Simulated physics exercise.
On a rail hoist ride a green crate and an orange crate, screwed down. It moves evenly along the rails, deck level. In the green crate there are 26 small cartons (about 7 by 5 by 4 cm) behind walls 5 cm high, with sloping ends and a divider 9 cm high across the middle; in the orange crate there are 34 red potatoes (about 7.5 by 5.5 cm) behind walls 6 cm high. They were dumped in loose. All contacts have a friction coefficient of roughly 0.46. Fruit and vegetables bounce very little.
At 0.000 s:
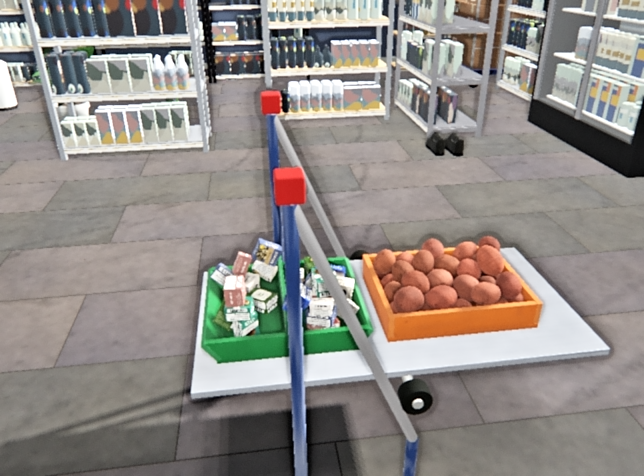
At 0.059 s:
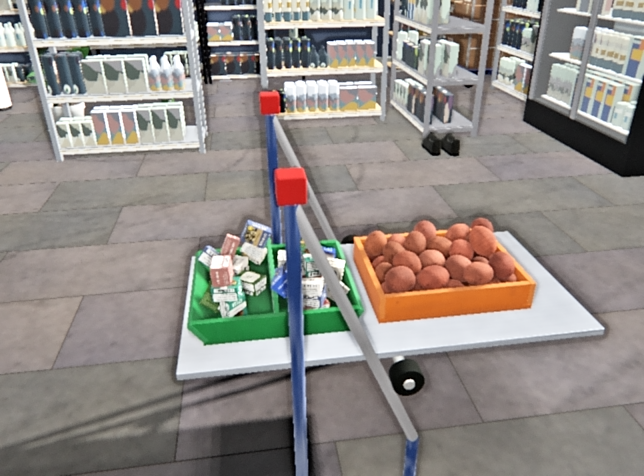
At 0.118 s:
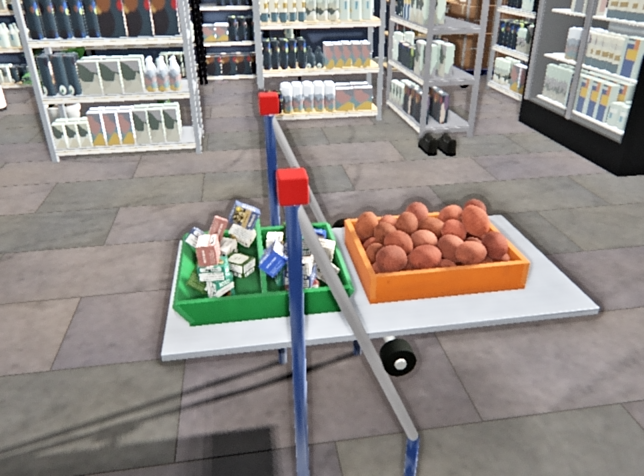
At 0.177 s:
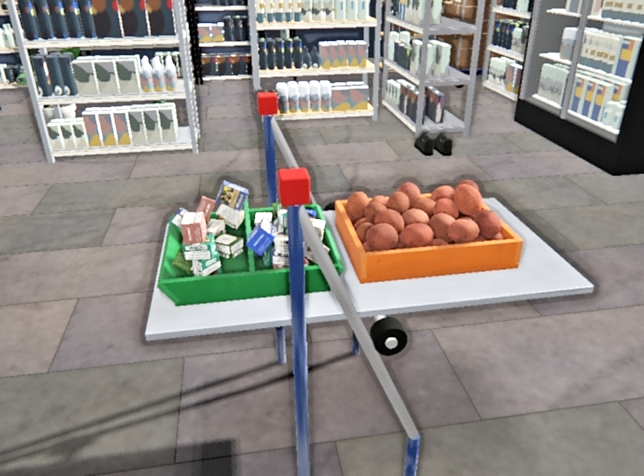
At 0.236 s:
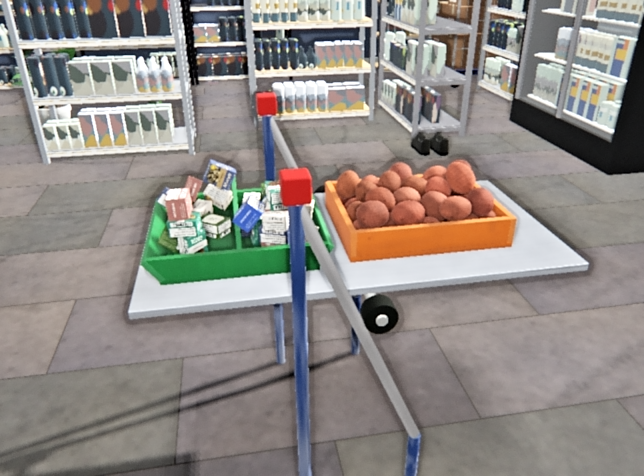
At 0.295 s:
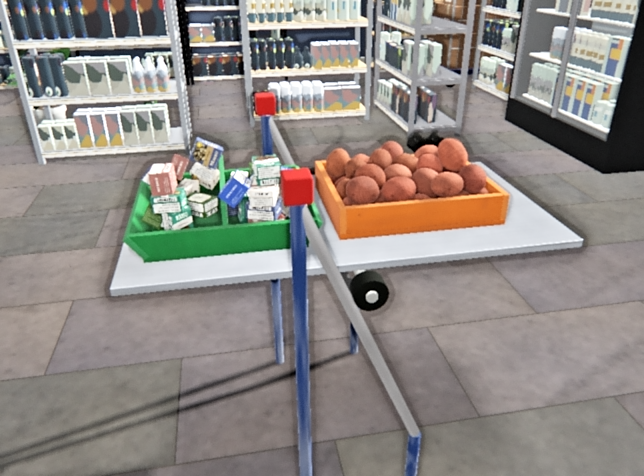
The clip opens on a white platform low over a grey tiled floor, carrying a green crate of small cartons and, to its right, an orange crate of red potatoes. The level platform rises steadily along slanted rails, drifting slightly left, with both crates still full and shelves standing behind.
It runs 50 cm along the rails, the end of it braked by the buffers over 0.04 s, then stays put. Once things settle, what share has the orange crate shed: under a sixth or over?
It sheds less than a sixth of them.
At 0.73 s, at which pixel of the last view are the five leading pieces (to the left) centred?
At about (93, 113).
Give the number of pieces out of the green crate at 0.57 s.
Out by then, roughly: Green crate 0.
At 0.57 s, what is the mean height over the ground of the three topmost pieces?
Roughly 104 cm.
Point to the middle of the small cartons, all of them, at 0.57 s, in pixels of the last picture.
Around (191, 110).
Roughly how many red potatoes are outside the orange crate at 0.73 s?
Roughly 2 of them.
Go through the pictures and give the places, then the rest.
In the first frame (we follow the rim corner now nearest the camera), orange crate at (394, 316); green crate at (205, 342); 0 cm up the rails; nothing out yet.
Orange crate at (385, 296); green crate at (191, 323); 6 cm up the rails, in the second frame.
Orange crate at (376, 275); green crate at (177, 303); 13 cm up the rails, in the third frame.
Orange crate at (366, 254); green crate at (162, 282); 19 cm up the rails, in the fourth frame.
Orange crate at (356, 231); green crate at (146, 259); 25 cm up the rails, in the fifth frame.
Orange crate at (346, 208); green crate at (128, 235); 31 cm up the rails; nothing out yet, in the sixth frame.
After 0.45 s, braking begins.
After 0.57 s, 0 of 26 out of the green crate and 0 of 34 out of the orange crate.
After 0.73 s, 1 of 26 out of the green crate and 2 of 34 out of the orange crate.
After 0.95 s, 1 of 26 out of the green crate and 2 of 34 out of the orange crate.
Final count (at 1.50 s), 1 of 26 out of the green crate and 2 of 34 out of the orange crate. Asked share, 2 of 34, 6 per cent.
